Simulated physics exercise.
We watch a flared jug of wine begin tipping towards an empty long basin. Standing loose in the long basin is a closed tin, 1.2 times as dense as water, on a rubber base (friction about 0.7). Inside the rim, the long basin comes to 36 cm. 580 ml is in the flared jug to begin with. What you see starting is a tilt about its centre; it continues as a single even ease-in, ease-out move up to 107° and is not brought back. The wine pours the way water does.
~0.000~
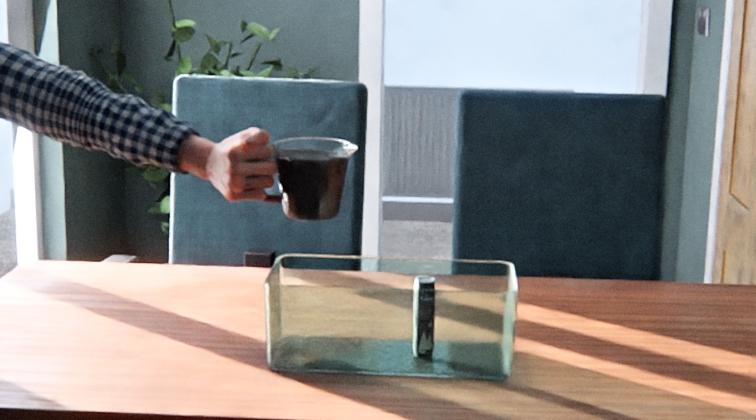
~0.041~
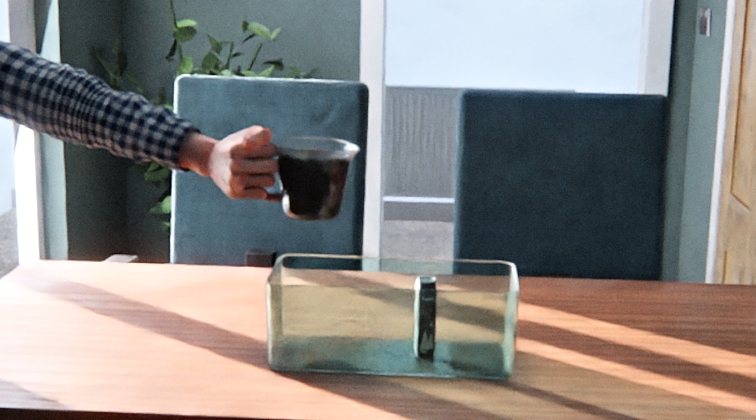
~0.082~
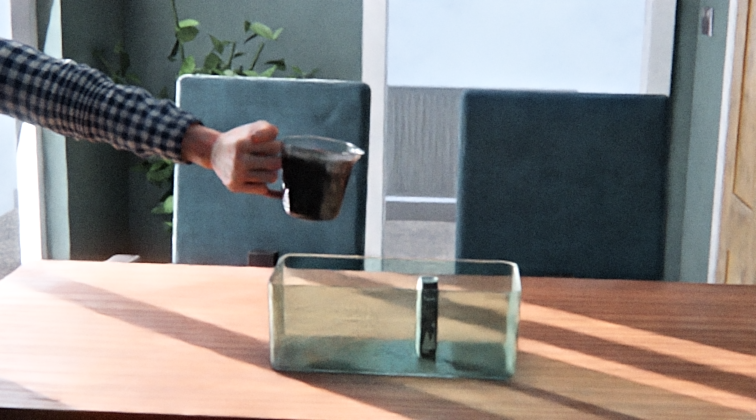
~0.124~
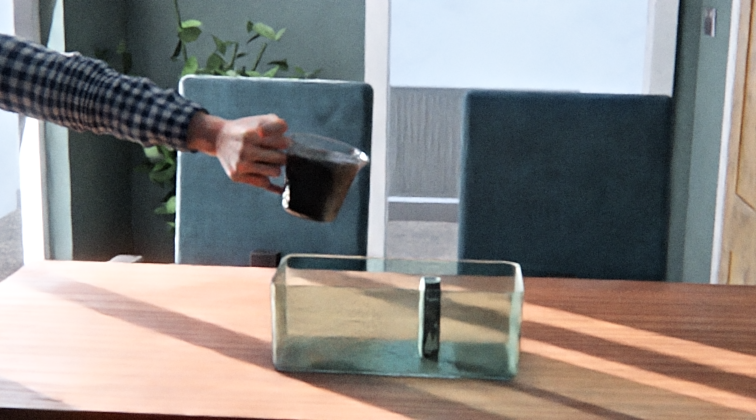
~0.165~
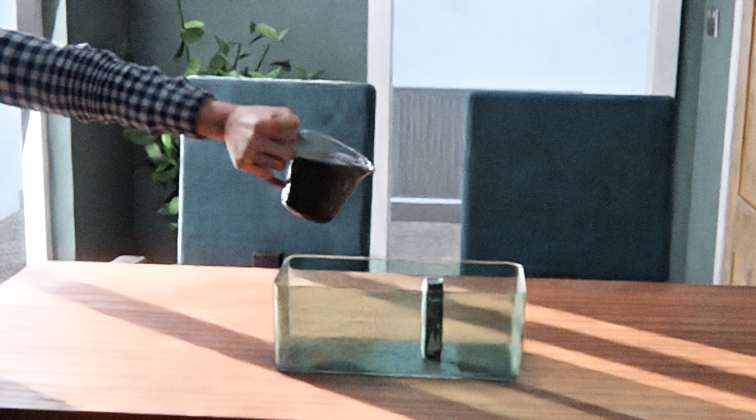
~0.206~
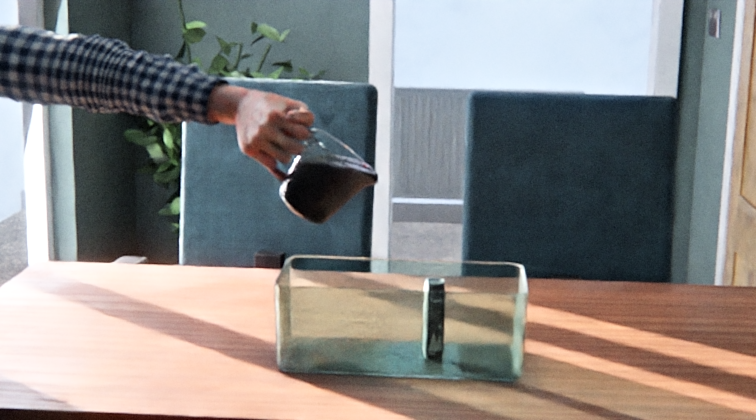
A hand in a dark checked sleeve, reaching in from the left, tilts a clear flared jug of dark liquid steadily rightward until the liquid reaches its lip. Below it, on a sunlit wooden table seen from the side and slightly above, an open, greenish glass basin holds a small dark upright object. Two blue-green chairs, a leafy plant and a pale window stand behind, while the view barely shifts.
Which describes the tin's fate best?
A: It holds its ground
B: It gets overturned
B, it gets overturned.
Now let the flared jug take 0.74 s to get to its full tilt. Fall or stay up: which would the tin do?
Result: Tin still standing.
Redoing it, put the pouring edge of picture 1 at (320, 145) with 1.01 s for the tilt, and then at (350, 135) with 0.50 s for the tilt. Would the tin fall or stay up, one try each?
In the first try it remains standing; in the second it remains standing.
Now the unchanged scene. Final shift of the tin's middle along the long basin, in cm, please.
The middle of the tin ends some 7.0 cm along the basin.
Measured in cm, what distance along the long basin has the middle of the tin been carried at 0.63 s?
Centre to centre, close to 2 cm.
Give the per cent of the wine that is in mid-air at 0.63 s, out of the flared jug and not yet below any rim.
About 10 per cent.
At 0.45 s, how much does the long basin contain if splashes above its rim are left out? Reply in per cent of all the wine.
Around 30%.
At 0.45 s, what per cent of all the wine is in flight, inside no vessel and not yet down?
Close to 32 in a hundred.
After 0.45 s the tilt is 102° and 38 per cent is still to pour; the tin stands where it began.
After 0.63 s the tilt is 107° and 5 per cent is still to pour; the tin leans 12°.
After 0.82 s the tilt is 107° and 0 per cent is still to pour; the tin leans 45°.
After 1.02 s the tilt is 107° and 0 per cent is still to pour; the tin lies on its side.
In the end the tin lies on its side.
